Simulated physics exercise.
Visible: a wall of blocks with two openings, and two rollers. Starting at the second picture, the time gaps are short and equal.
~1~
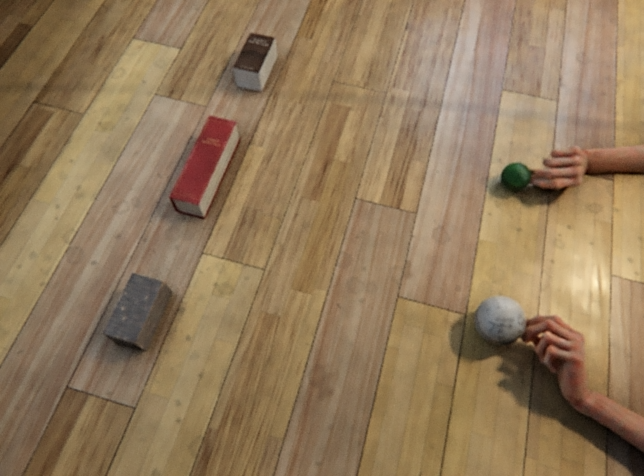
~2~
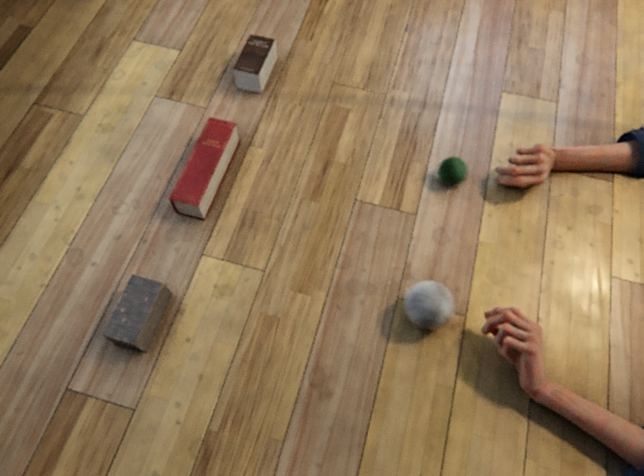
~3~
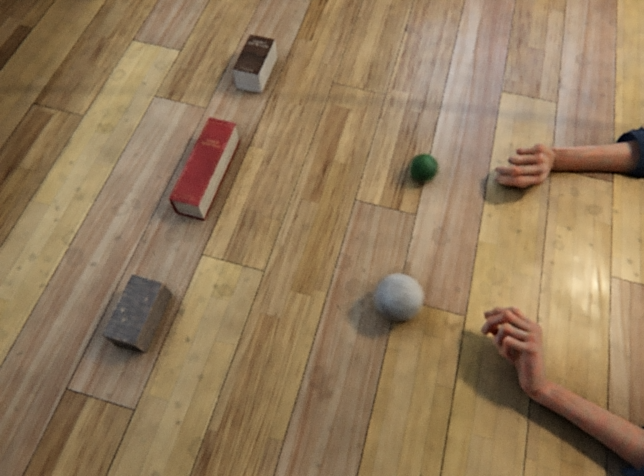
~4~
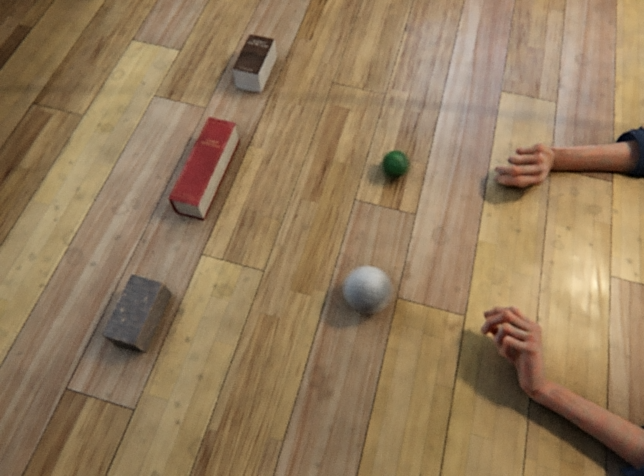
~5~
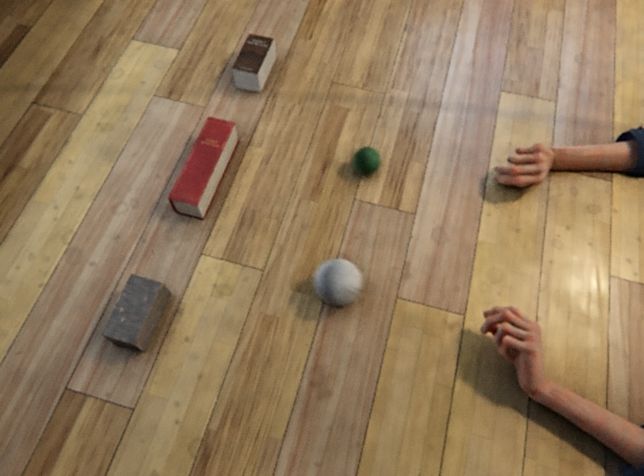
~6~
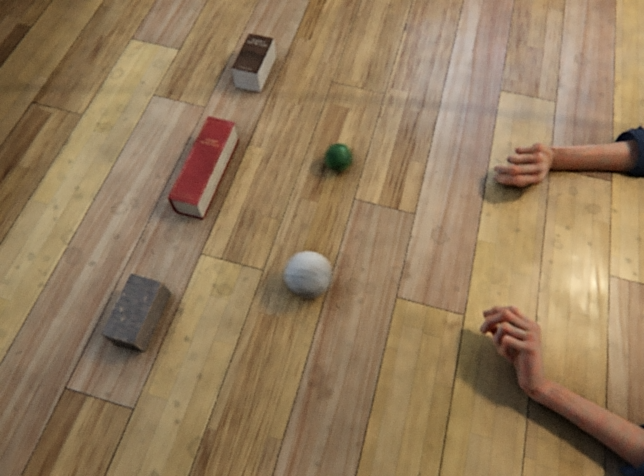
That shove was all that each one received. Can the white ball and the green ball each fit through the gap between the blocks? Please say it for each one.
White ball: Yes; green ball: No.
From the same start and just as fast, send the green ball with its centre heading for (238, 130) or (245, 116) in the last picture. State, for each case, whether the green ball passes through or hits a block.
It runs into a block, then slips through.
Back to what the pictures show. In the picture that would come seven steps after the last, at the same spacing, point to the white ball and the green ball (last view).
First object (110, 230); second object (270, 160).
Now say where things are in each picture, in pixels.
In the first frame, white ball (500, 320) under the hand; green ball (516, 177) under the hand; brown book (256, 62).
In the second frame, white ball (429, 305); green ball (453, 171).
In the third frame, white ball (398, 297); green ball (424, 168).
In the fourth frame, white ball (368, 290); green ball (395, 164).
In the fifth frame, white ball (338, 282); green ball (367, 161).
In the sixth frame, white ball (308, 275); green ball (339, 157); grey block (138, 313).
Then, 0.34 s after the last picture, white ball heading on near (75, 218); green ball coming back near (277, 168).
Then, 0.84 s after the last picture, white ball heading on; green ball coming back near (315, 212).
Then, 1.26 s after the last picture, white ball heading on; green ball coming back near (347, 250).
By the end, the white ball rolls through; the green ball bounces off.
